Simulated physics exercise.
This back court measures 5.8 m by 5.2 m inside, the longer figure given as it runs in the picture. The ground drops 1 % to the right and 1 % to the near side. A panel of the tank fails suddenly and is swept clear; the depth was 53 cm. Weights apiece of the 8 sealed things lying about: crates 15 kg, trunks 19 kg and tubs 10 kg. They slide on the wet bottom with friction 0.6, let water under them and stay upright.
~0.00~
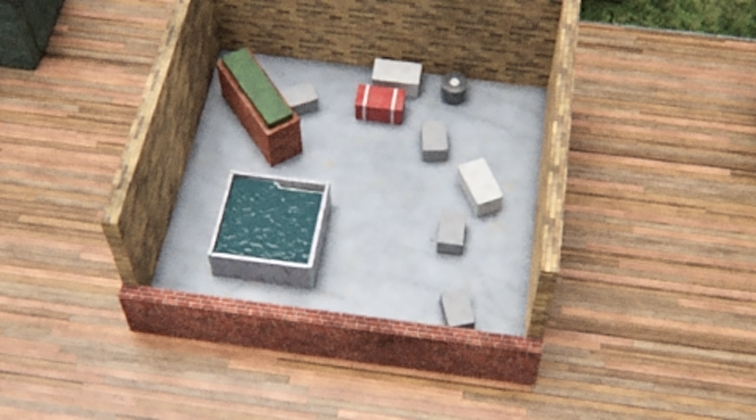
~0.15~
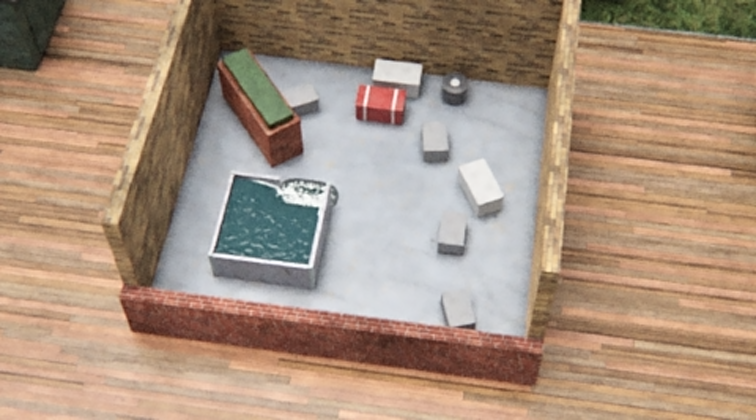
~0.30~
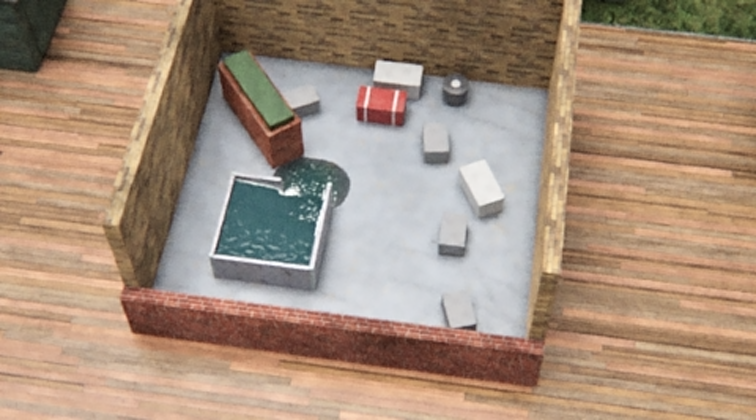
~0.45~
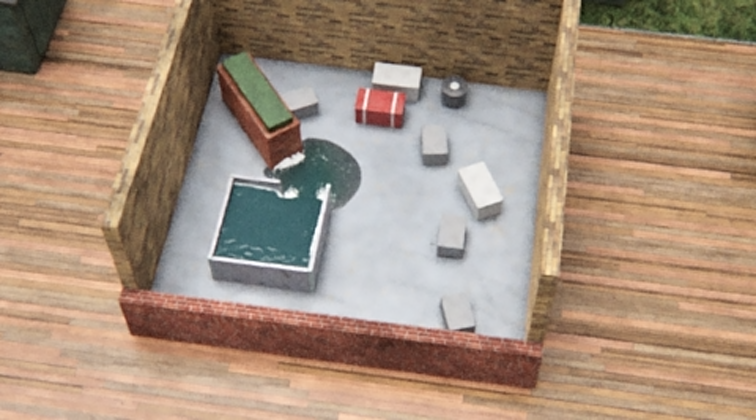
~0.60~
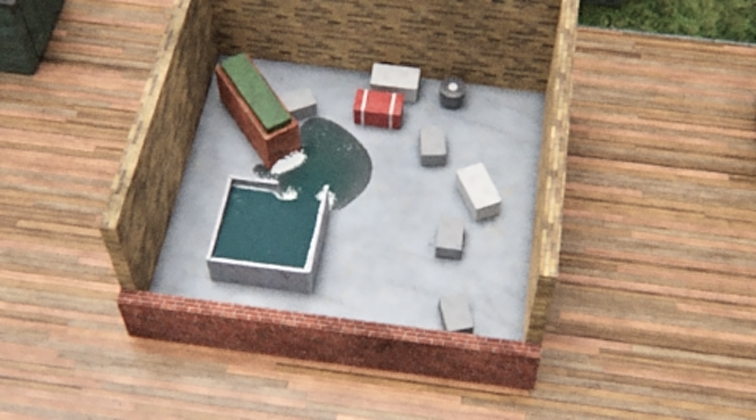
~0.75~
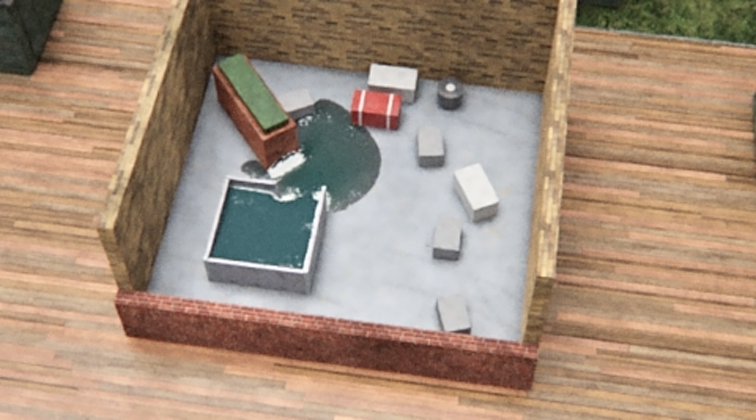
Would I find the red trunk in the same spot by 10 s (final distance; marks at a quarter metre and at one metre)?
The red trunk travels far.
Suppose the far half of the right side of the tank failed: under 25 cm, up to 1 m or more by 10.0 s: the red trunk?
Then the red trunk stays put.
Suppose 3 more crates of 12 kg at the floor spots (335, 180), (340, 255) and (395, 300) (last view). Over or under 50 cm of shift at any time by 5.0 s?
In that order: More, short of it, less.
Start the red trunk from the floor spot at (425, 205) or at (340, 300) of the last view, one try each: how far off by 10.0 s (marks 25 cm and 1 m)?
In that order: It holds its place; it barely shifts.
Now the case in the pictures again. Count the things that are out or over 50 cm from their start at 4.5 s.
I count 3.
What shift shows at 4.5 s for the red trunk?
Roughly 200 cm by then.
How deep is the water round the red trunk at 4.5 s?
About 6 cm.
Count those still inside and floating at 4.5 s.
At that moment 3.
After 2.0 s the red trunk is near (386, 90), 0.3 m from its start, afloat; 2 afloat.
After 4.5 s the red trunk is near (481, 123), 1.8 m from its start, afloat; 3 afloat.
After 7.0 s the red trunk is near (475, 178), 2.2 m from its start, afloat; 2 afloat.
After 10.0 s the red trunk is near (484, 185), 2.4 m from its start, afloat; 3 afloat.
